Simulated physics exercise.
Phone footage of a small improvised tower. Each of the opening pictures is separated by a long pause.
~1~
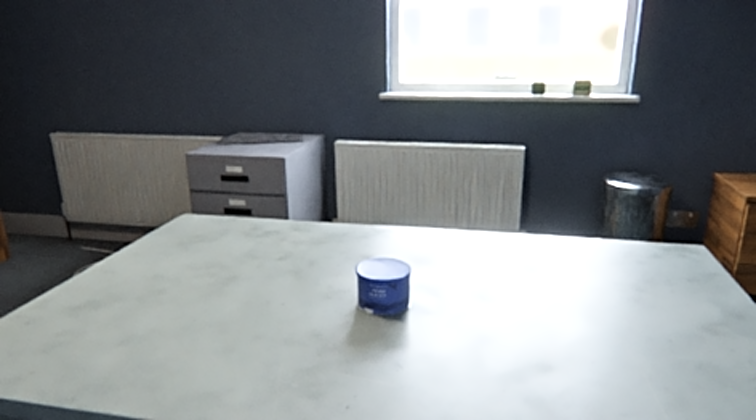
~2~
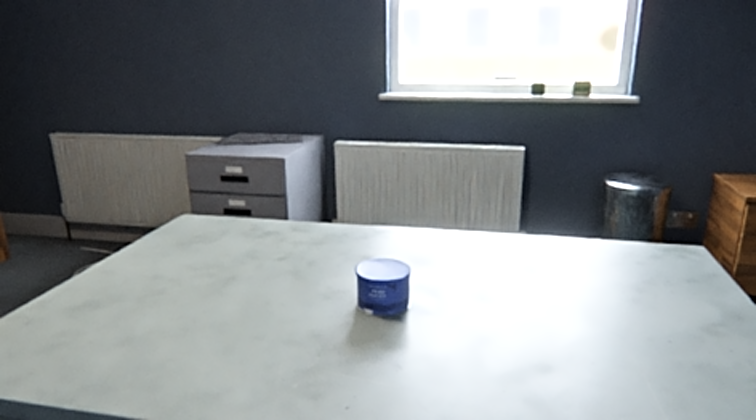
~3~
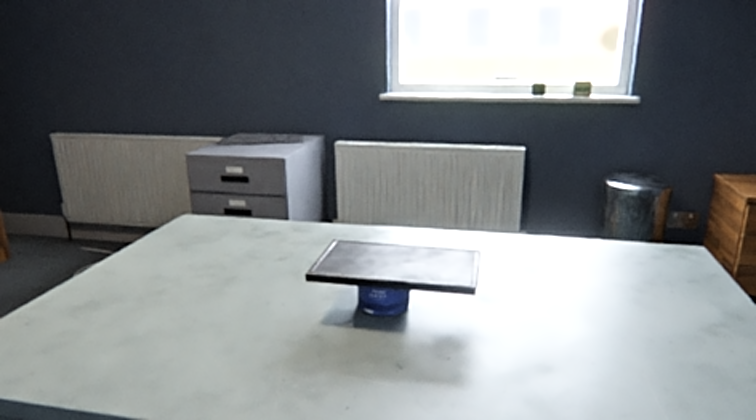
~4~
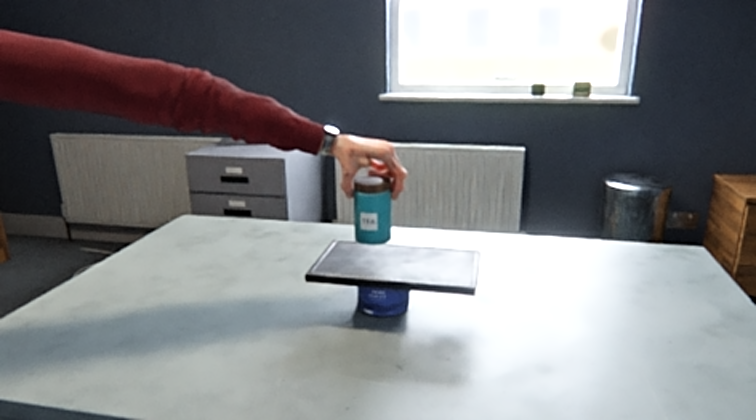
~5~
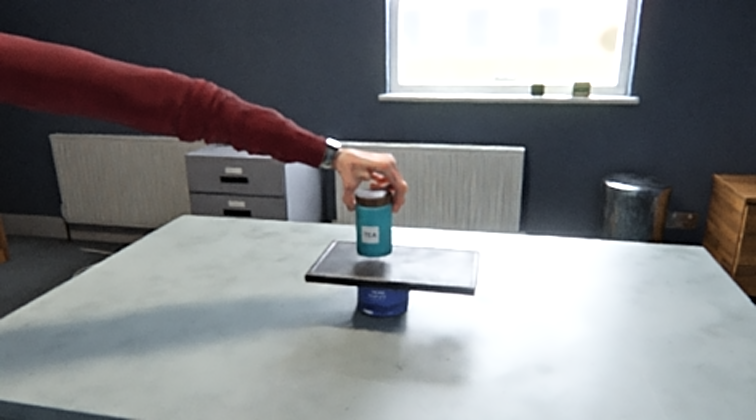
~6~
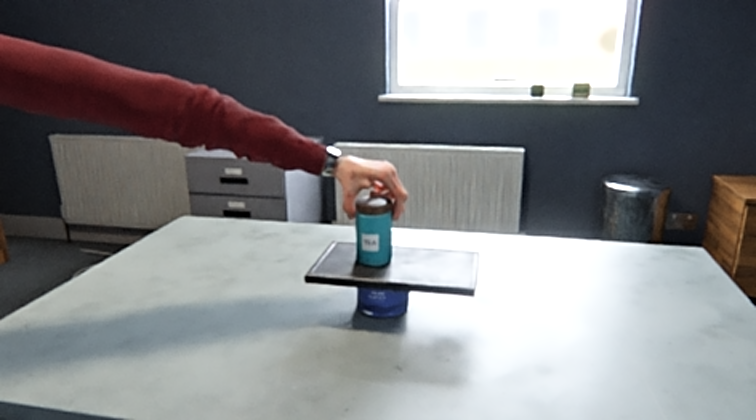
A hand lowers a turquoise jar onto a black lid resting on a blue tub.
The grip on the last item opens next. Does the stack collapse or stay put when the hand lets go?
The stack is secure.
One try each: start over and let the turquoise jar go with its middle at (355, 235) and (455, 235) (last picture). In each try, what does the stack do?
It stays steady first and tips over second.
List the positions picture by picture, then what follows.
In the first picture, the last thing is not in view yet.
In the second picture, the last thing is not in view yet.
In the third picture, the last thing is not in view yet; black lid (397, 265).
The fourth picture shows coming down; turquoise jar (373, 210); black lid (397, 265).
The fifth picture shows coming down; turquoise jar (374, 223); black lid (397, 265).
The sixth picture shows set down, still held; turquoise jar (374, 231); black lid (396, 266).
Then, 0.20 s later than the last frame, all is still.
Then, 0.50 s later than the last frame, turquoise jar resting near (374, 231).
When it is over, all 3 as before. End places, in pixels of the last picture, turquoise jar near (374, 231). The stack holds.
